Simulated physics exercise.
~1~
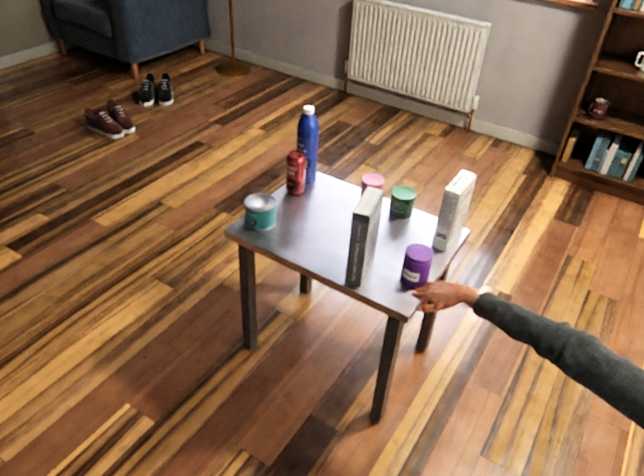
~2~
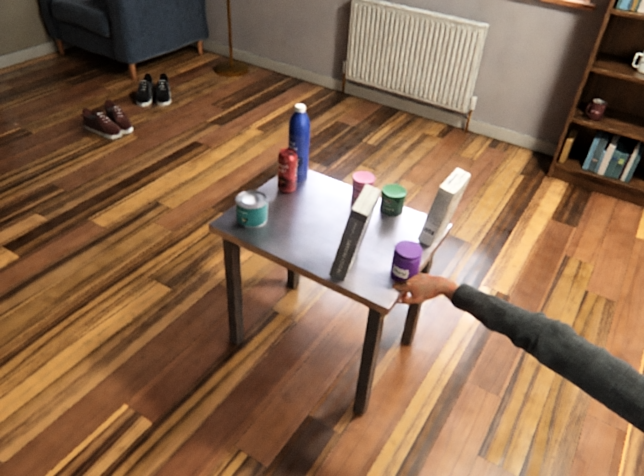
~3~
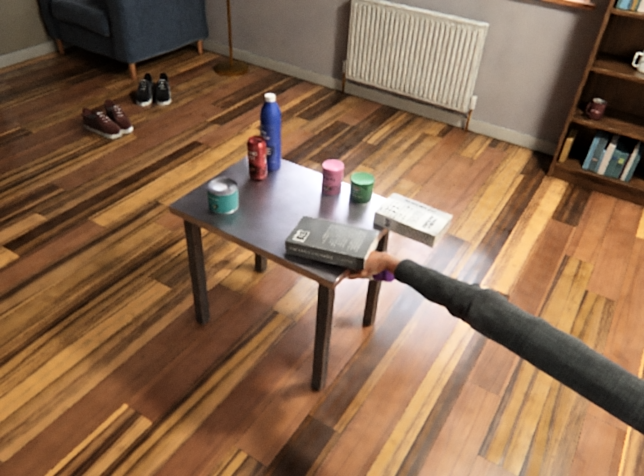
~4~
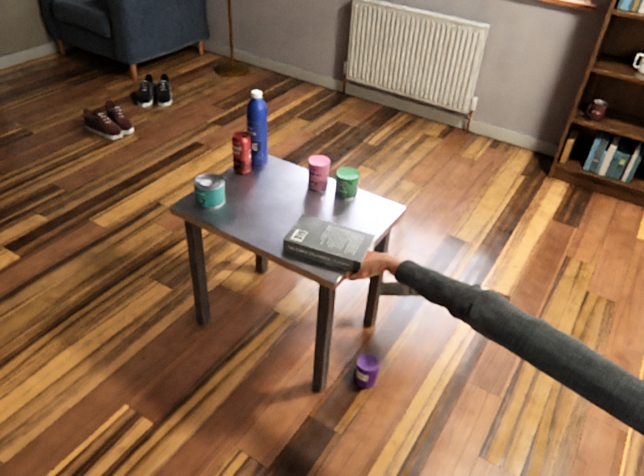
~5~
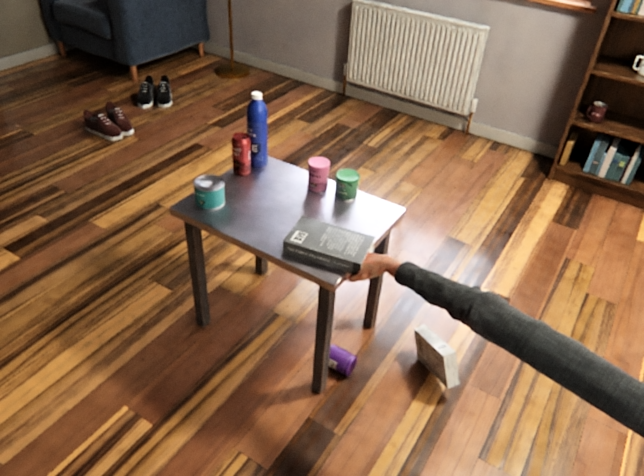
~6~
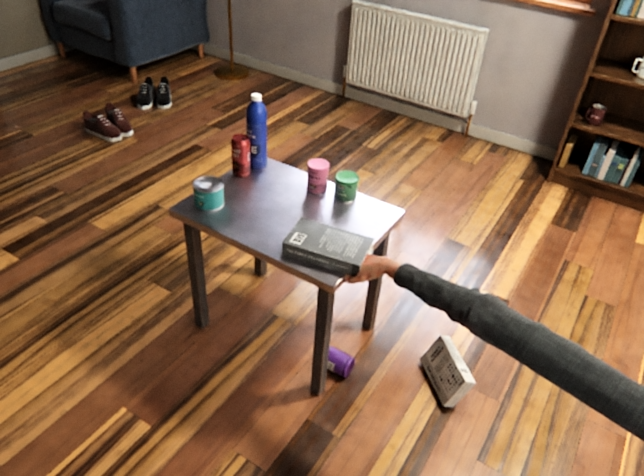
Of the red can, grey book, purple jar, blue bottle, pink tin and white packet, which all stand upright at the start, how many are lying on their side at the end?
Three of them end up on their side. They are the grey book, which lies on the table, and the purple jar and white packet, which lie on the floor.
